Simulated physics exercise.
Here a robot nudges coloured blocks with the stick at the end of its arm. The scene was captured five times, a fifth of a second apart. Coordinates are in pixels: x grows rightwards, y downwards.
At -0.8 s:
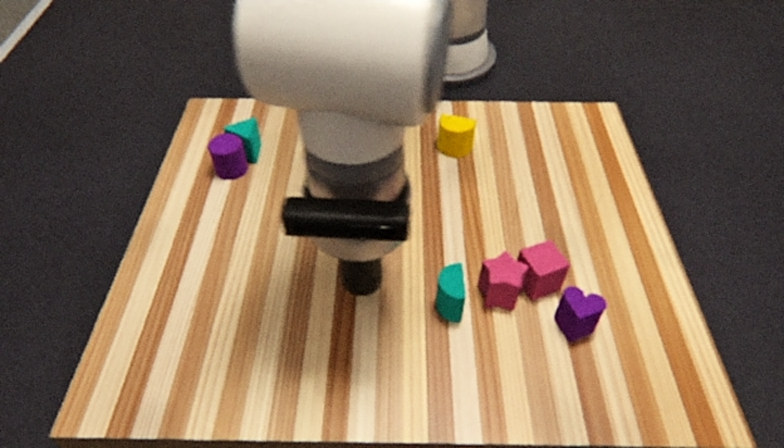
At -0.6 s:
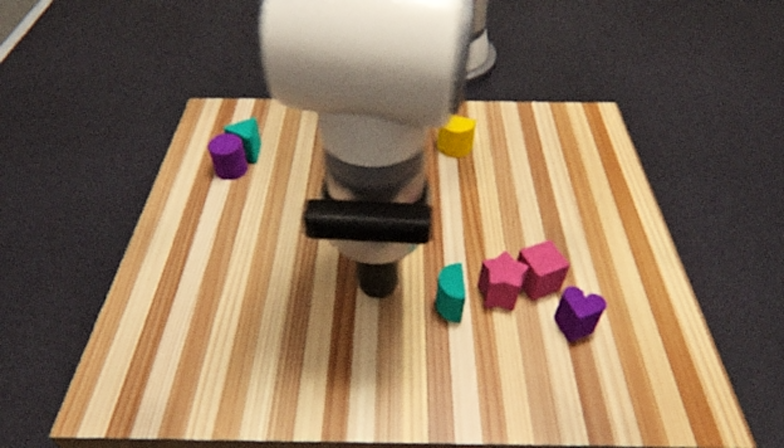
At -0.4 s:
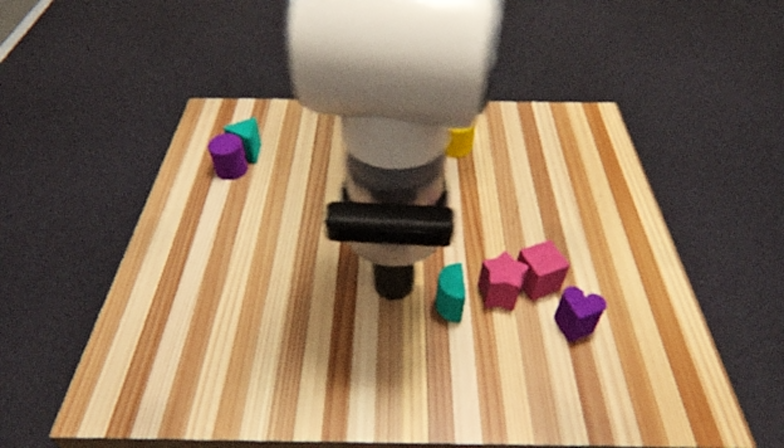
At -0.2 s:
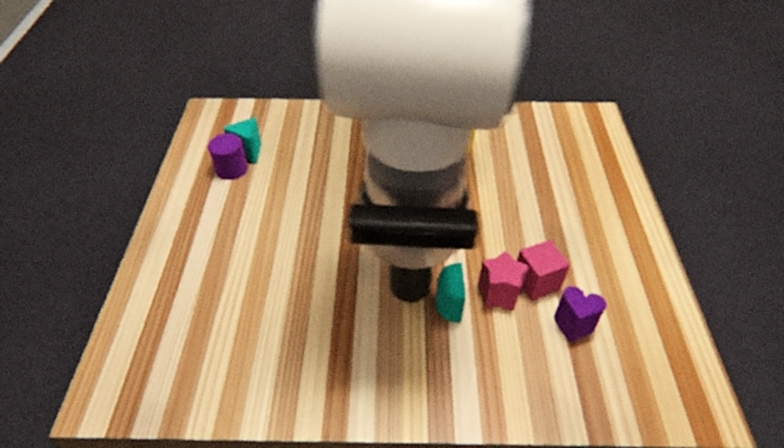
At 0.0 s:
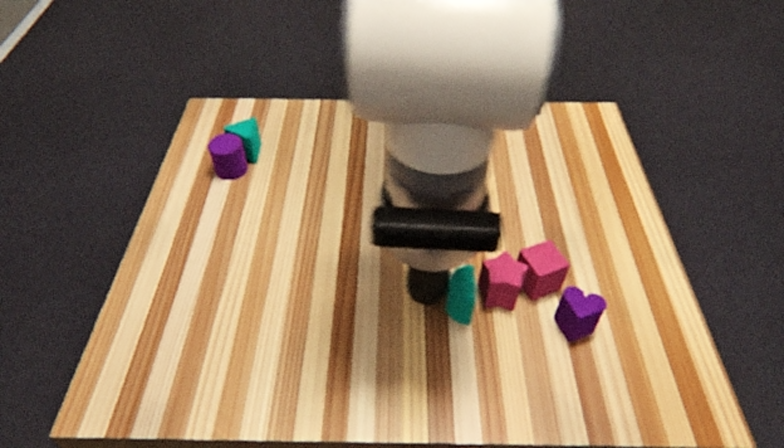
To begin with, a robot arm holds its dark stick over a striped wooden board, left of a turquoise half-round block, with a pink star, pink square block and purple heart further right. The stick glides steadily right, reaches the turquoise block and nudges it slightly right, while the others stay still.
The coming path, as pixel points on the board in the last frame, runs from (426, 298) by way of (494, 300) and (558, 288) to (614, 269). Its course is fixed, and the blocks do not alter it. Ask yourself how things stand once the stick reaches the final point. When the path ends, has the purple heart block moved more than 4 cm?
Short answer: No.
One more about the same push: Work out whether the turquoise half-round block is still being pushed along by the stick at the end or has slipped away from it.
My guess is it ends up beside or behind the stick.
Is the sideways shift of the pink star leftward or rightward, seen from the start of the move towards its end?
Rightward.
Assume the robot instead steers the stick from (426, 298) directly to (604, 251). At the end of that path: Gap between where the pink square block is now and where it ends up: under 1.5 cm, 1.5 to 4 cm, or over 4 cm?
Offset: Above 4 cm.
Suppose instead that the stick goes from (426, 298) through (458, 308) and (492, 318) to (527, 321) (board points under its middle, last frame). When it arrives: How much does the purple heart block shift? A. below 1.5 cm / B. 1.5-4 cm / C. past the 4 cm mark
Correct choice: B.
The first path, step by step. One third of the way, stick (498, 291); turquoise half-round block (538, 287); pink star (561, 268); pink square block (585, 248), turned 35° anticlockwise.
Two thirds of the way, stick (561, 279); turquoise half-round block (574, 298), turned 20° clockwise; pink star (612, 272); pink square block (616, 237), turned 95° anticlockwise; purple heart block (606, 308), turned 20° clockwise.
At the end, stick (619, 260); turquoise half-round block (574, 298), turned 20° clockwise; pink star (645, 274), turned 85° clockwise; pink square block (650, 226), turned 120° anticlockwise; purple heart block (606, 308), turned 20° clockwise.
